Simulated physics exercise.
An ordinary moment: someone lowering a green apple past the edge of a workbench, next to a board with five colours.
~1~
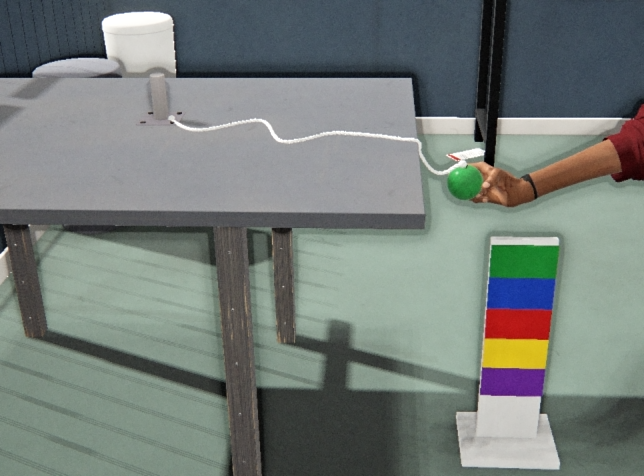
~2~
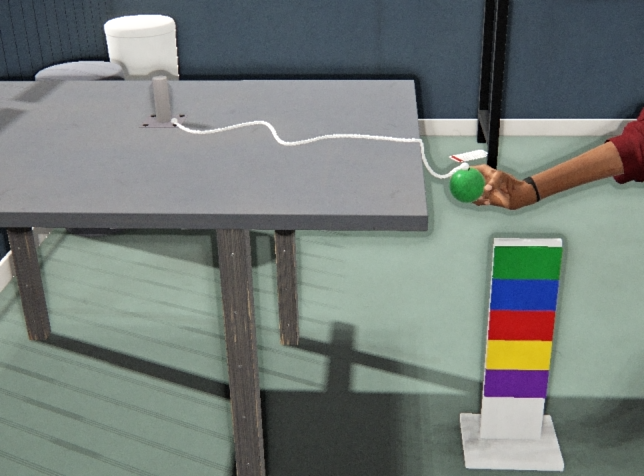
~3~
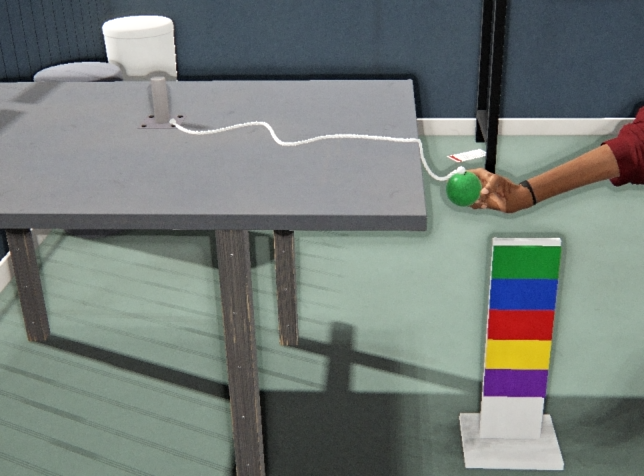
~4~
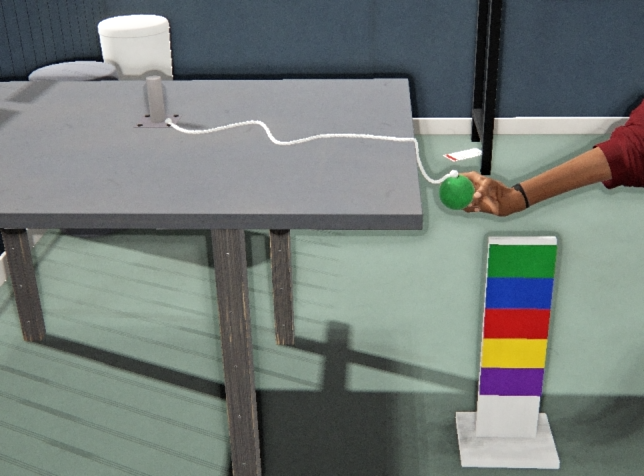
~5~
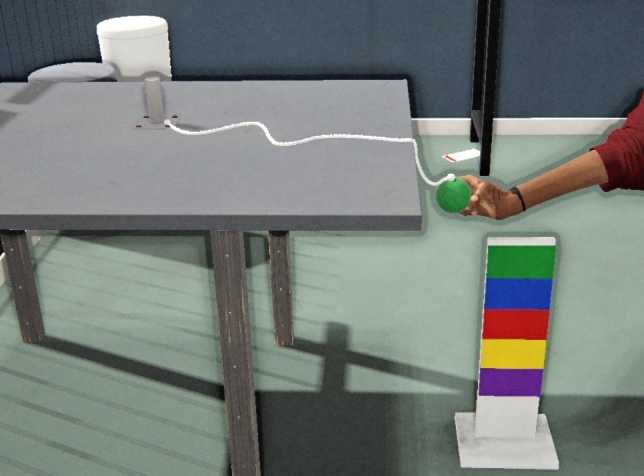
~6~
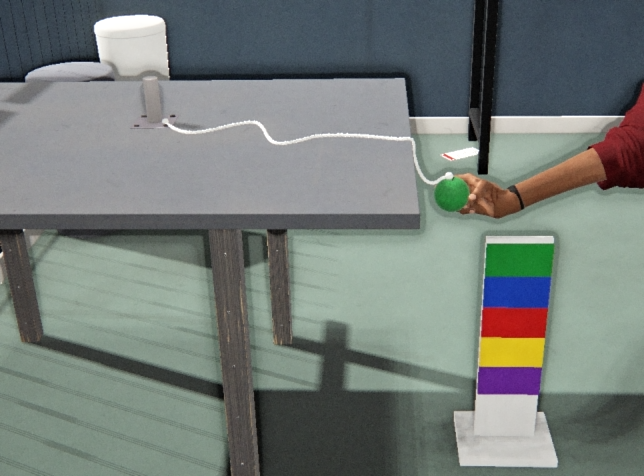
A hand holding a green ball on a white cord beside a grey table, barely shifting above a colour-striped stand.
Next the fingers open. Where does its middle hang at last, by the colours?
At blue.
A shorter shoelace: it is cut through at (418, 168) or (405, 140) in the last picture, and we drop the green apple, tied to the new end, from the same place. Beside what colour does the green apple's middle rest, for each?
Taking them in turn: Green; no band.
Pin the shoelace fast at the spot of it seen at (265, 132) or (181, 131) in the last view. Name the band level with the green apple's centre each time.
In that order: Green; blue.
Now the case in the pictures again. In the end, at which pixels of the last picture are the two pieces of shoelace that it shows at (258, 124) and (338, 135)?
Near (283, 128) and (410, 140).
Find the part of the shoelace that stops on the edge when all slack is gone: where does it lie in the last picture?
At (338, 135), roughly.
Soon after, apple near (391, 285); level with blue.
After that, apple near (424, 283); level with blue.
In the end, apple near (414, 285); level with blue. Its centre hangs level with the blue band.
